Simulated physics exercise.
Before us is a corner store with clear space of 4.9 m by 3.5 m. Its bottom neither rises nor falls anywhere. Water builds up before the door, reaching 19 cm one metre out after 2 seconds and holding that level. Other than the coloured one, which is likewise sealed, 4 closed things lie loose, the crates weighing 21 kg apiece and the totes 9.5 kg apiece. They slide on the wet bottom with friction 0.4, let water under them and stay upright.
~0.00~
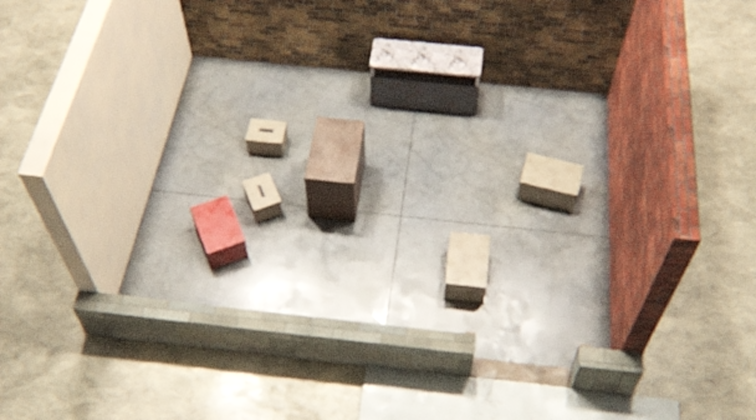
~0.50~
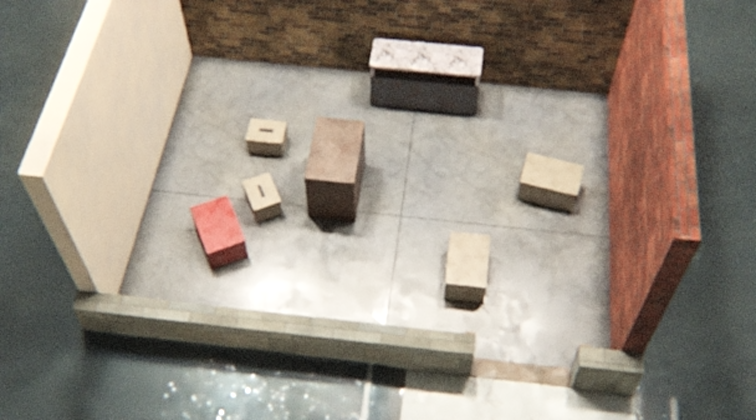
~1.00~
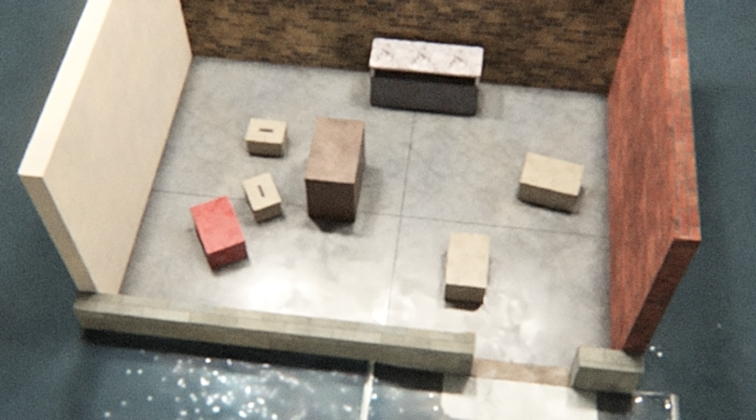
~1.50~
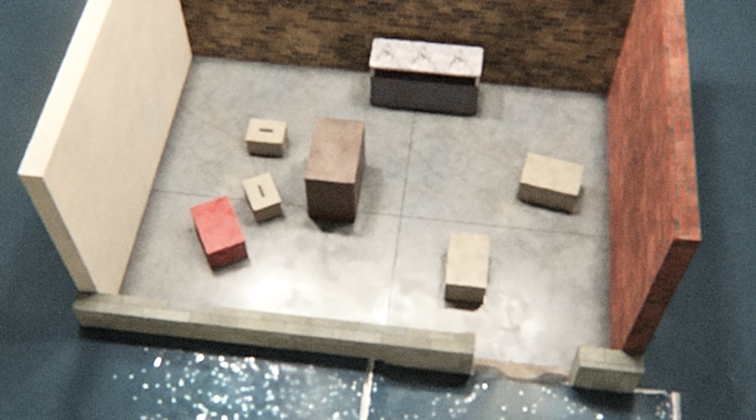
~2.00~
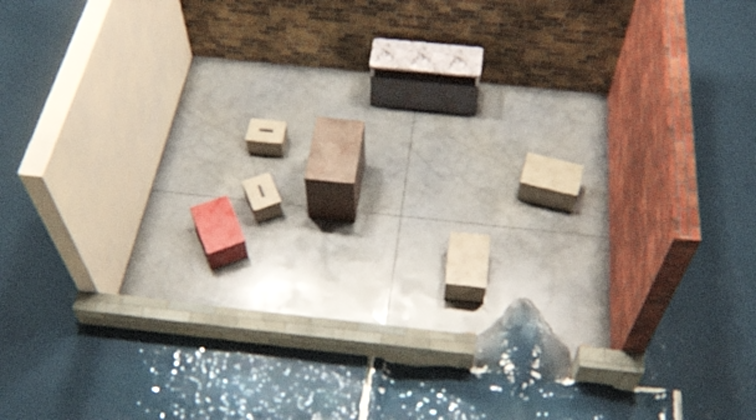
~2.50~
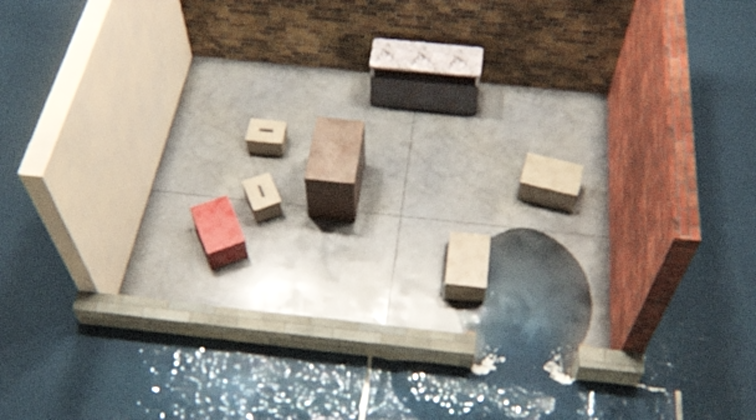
Dark water rose around a small open-fronted room, then poured in through the gap at the front right and spread across the floor beside a pale box, while the red crate and other boxes stayed put.
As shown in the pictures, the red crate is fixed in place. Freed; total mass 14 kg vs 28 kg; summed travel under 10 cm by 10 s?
Lower passes.
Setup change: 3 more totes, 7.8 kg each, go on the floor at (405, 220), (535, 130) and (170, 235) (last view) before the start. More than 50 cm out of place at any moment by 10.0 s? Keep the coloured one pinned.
Taking them in order, the first is inside the line, the second beyond the line and the third inside the line.
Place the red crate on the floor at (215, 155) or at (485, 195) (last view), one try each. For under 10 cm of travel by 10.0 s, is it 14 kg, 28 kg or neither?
Result, try 1: Both pass; try 2: Heavy passes, light fails.
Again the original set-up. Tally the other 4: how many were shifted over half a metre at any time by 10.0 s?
That comes to 1.
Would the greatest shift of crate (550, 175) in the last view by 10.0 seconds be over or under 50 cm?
Result: Threshold exceeded.
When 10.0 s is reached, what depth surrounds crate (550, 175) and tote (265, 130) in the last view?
Some 13 cm at the first, some 3 cm at the second.
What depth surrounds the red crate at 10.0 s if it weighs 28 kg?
Depth: Approx. 2 cm.
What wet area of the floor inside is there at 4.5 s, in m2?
About 8.0 m2.
After 3.5 s the red crate would be 0 cm from its start with 14 kg and 0 cm from its start with 28 kg; 0 cm of water round it then.
After 4.5 s the red crate would be 0 cm from its start with 14 kg and 0 cm from its start with 28 kg; 0 cm of water round it then.
After 7.0 s the red crate would be 0 cm from its start with 14 kg and 0 cm from its start with 28 kg; 1 cm of water round it then.
After 10.0 s the red crate would be 0 cm from its start with 14 kg and 0 cm from its start with 28 kg; 2 cm of water round it then.
